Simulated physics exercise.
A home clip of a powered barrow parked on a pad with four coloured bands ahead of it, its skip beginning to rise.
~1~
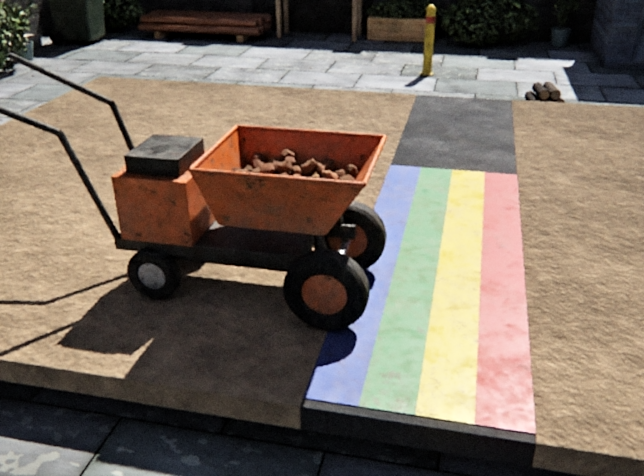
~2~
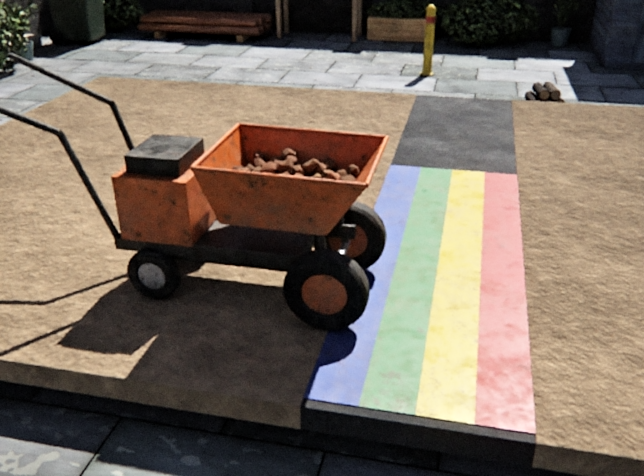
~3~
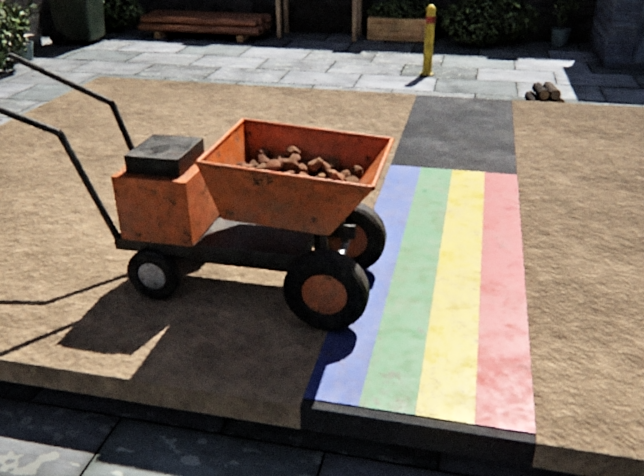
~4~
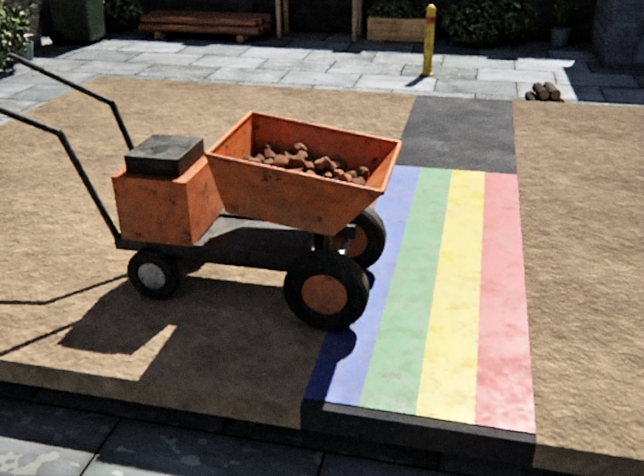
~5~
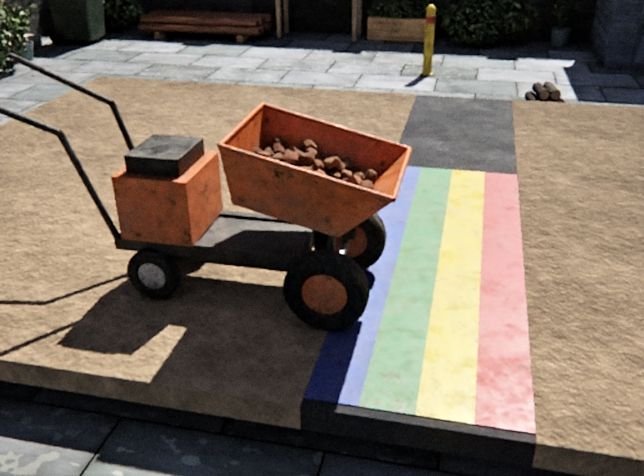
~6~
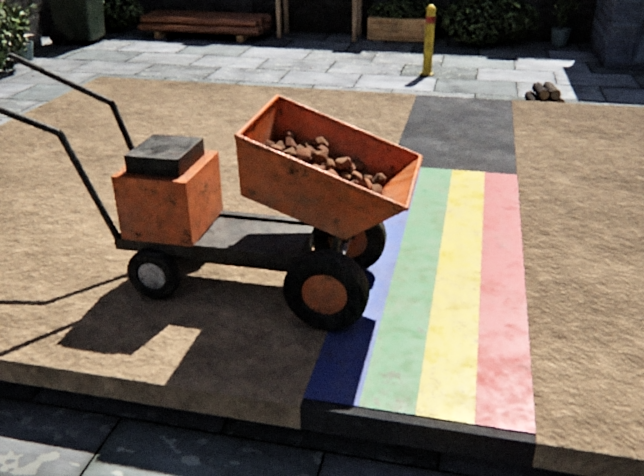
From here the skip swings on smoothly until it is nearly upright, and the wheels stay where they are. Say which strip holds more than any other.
The red strip carries the most.
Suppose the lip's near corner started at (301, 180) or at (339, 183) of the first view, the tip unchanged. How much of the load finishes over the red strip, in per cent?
Roughly 10 per cent, and 30 per cent.
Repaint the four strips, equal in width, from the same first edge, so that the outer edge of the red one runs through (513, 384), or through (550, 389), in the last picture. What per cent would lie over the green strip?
In turn 0 and 0 in a hundred.
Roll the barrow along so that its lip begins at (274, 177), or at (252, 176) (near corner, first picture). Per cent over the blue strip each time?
About 10 and 30 per cent.
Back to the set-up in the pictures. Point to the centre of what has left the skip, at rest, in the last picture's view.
Close to (497, 309).
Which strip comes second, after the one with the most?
Second comes that yellow strip.
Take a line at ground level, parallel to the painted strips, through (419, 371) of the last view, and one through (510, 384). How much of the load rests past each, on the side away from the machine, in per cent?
Near 80 % and 30 %.
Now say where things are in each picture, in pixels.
The first frame shows lip of the skip at (364, 185), level; top of the load at (282, 180), clay clods; blue strip at (345, 356); green strip at (396, 363); yellow strip at (449, 371); red strip at (504, 378).
The second frame shows lip of the skip at (366, 186), level; top of the load at (283, 179).
The third frame shows lip of the skip at (372, 188), tipped barely; top of the load at (288, 178).
The fourth frame shows lip of the skip at (382, 193), tipped a little; top of the load at (280, 164).
The fifth frame shows lip of the skip at (393, 200), tipped a little; top of the load at (290, 160).
The sixth frame shows lip of the skip at (406, 209), tipped clearly; top of the load at (289, 155); blue strip at (345, 356); green strip at (396, 363); yellow strip at (449, 371); red strip at (504, 378).
Soon after the last picture, skip tipped steeply; all in the skip.
A little later, skip tipped right over; most in the skip; a small part over the yellow strip; a small part over the red strip.
Later still, skip tipped right over; about a quarter in the skip; a stray few over the green strip; about a quarter over the yellow strip; about a third over the red strip; a small part off the paint.
At rest, skip tipped right over; about a quarter in the skip; none over the blue strip; a stray few over the green strip; about a quarter over the yellow strip; about a third over the red strip; a small part off the paint.
